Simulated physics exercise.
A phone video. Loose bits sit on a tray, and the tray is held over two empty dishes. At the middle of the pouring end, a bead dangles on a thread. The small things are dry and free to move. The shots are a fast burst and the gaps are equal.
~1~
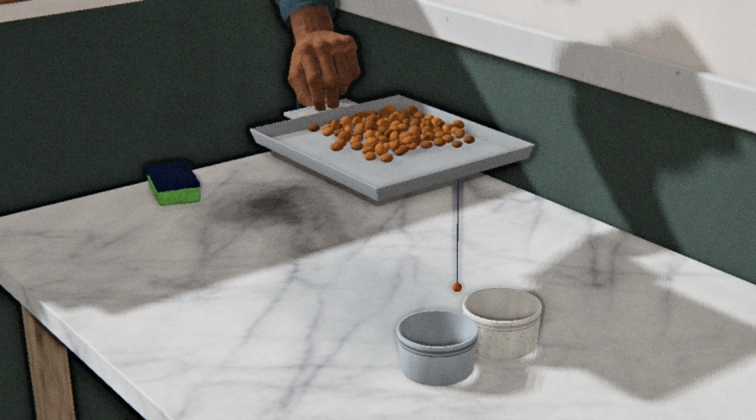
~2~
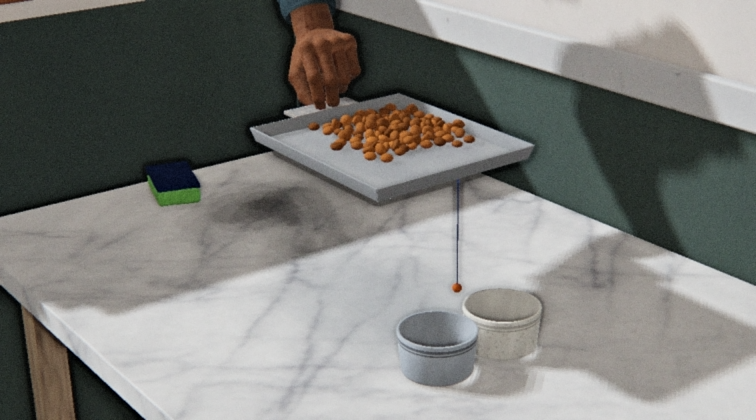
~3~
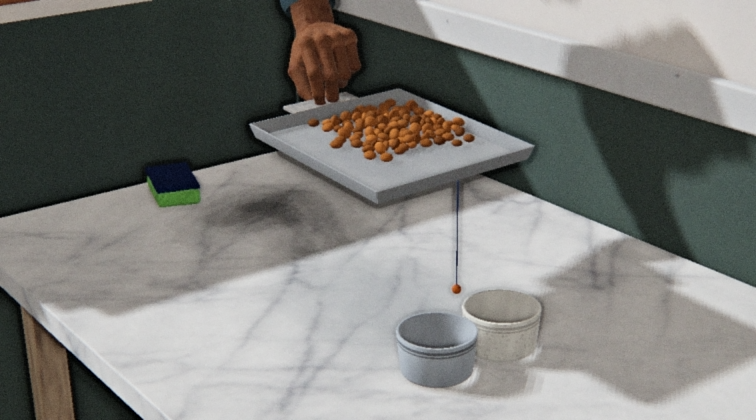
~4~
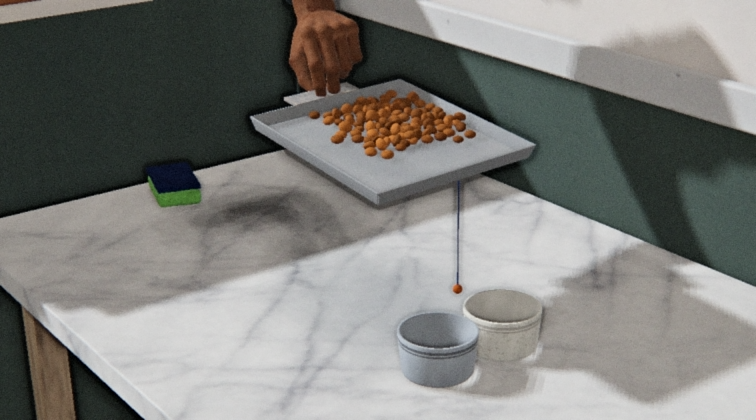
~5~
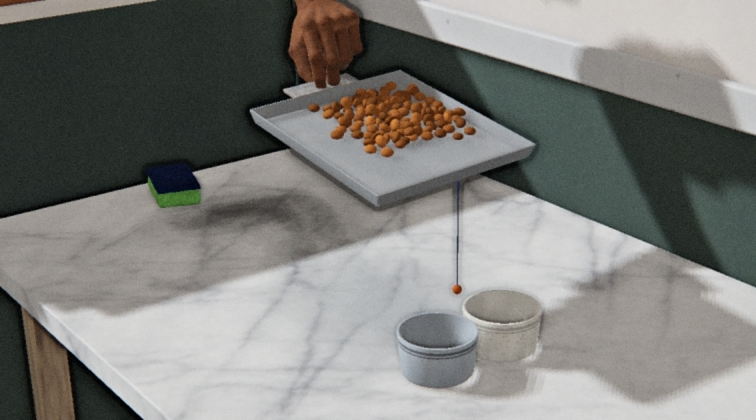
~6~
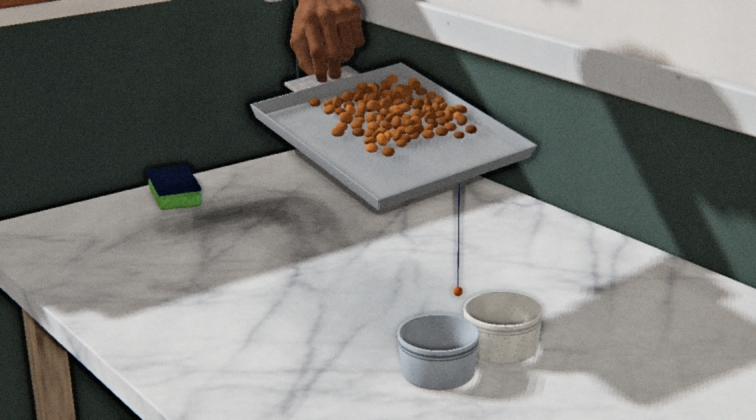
A white marble tabletop against a dark green wall is seen from above at an angle. A hand at the top grips a grey tray of small orange-brown pieces, with an orange bead hanging on a thread beneath its near edge, a grey dish and a cream dish below, and a blue-and-green sponge at left. The hand slowly raises the tray's far end, tilting it slightly, while the pieces barely shift and the camera stays essentially still.
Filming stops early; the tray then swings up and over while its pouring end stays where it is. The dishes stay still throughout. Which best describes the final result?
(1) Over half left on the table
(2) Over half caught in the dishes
2, over half caught in the dishes.
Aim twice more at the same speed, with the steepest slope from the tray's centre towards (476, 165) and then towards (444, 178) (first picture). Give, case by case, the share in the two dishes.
Around 30 per cent first, around 80 per cent next.
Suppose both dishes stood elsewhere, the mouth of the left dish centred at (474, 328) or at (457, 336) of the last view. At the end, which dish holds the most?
The left-hand one the first time, the left-hand one the second.
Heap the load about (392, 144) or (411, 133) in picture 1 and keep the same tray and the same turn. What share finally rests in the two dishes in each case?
Respectively 60 and 60 per cent.
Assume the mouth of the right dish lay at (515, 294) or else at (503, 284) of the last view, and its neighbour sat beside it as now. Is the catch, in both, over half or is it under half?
First try: A minority; second try: A minority.
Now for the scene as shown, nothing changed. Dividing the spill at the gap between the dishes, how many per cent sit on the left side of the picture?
Near 70 %.
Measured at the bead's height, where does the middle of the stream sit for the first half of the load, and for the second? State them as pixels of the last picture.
The opening part goes through (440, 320); what follows goes through (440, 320).
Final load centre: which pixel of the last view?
Roughly at (438, 366).
Soon, tray tipped steeply; most on the tray; a small part in the left dish; a stray few in the right dish; about a quarter in the air.
A while on, tray tipped right over; about a quarter on the tray; about a third in the left dish; a small part in the right dish; a small part outside both; about a quarter in the air.
Towards the end, tray tipped past a quarter turn; about two thirds in the left dish; a small part in the right dish; about a quarter outside both.
Finally, tray tipped past a quarter turn; about two thirds in the left dish; a small part in the right dish; about a quarter outside both.
